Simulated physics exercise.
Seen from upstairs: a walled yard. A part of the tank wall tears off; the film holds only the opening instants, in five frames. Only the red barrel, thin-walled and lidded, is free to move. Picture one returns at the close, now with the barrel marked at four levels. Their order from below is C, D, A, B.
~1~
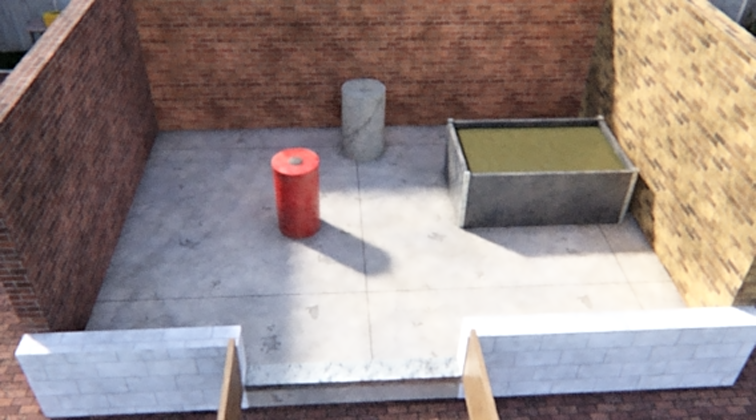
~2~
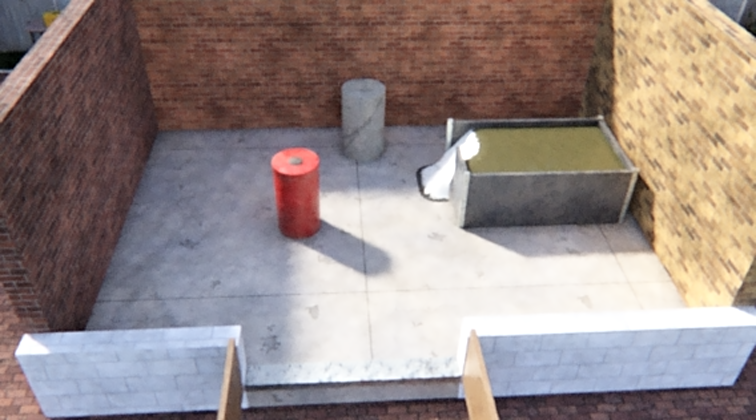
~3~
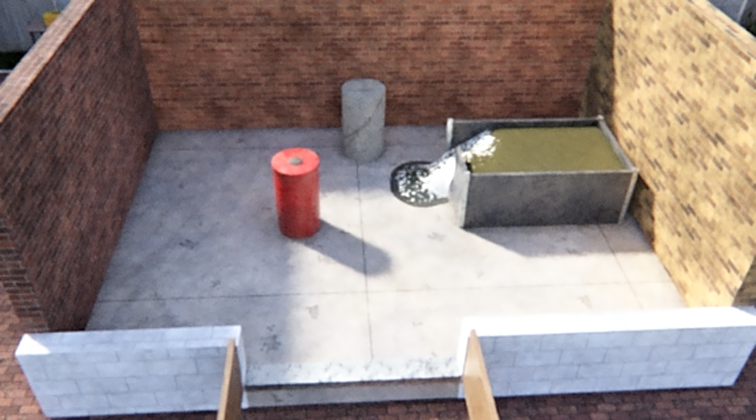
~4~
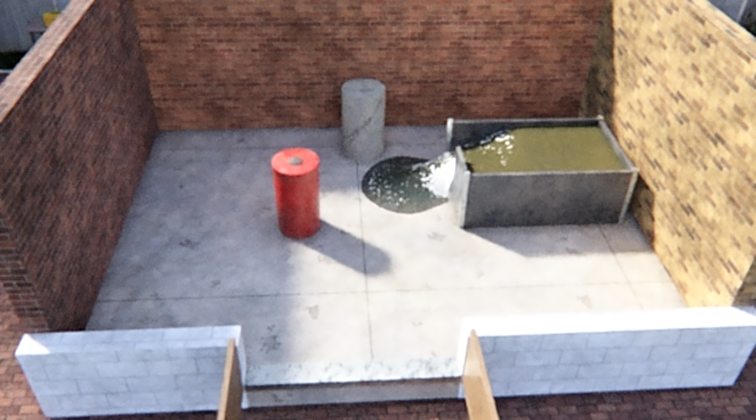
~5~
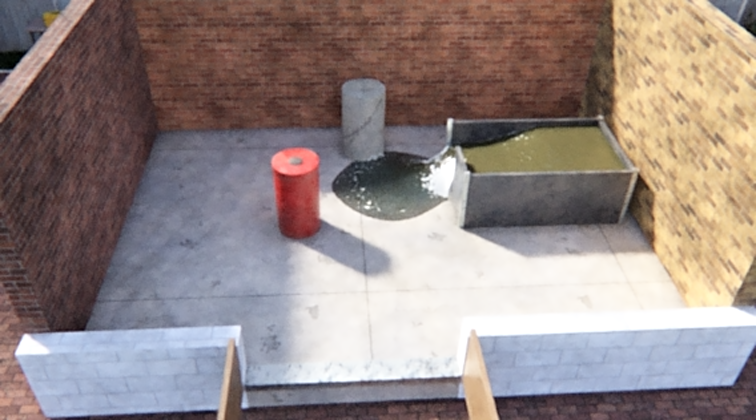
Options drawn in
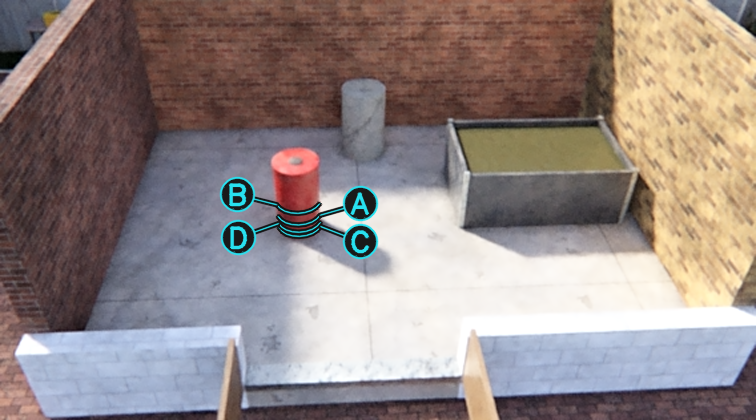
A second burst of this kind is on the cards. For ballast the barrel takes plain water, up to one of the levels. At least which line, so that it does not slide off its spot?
Take A.
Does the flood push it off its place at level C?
Yes.
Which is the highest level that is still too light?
Here it is level D.
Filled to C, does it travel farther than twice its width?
Yes, it does.
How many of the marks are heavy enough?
Two of them.
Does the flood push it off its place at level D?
Yes.
On the marked copy, A at (298, 224); B at (297, 213); C at (299, 236); D at (299, 232); from the bottom up C, D, A, B.
With A, it does not move.
With B, it does not move.
With C, it is pushed about 4 times its own width away.
With D, it is pushed about its own width away.
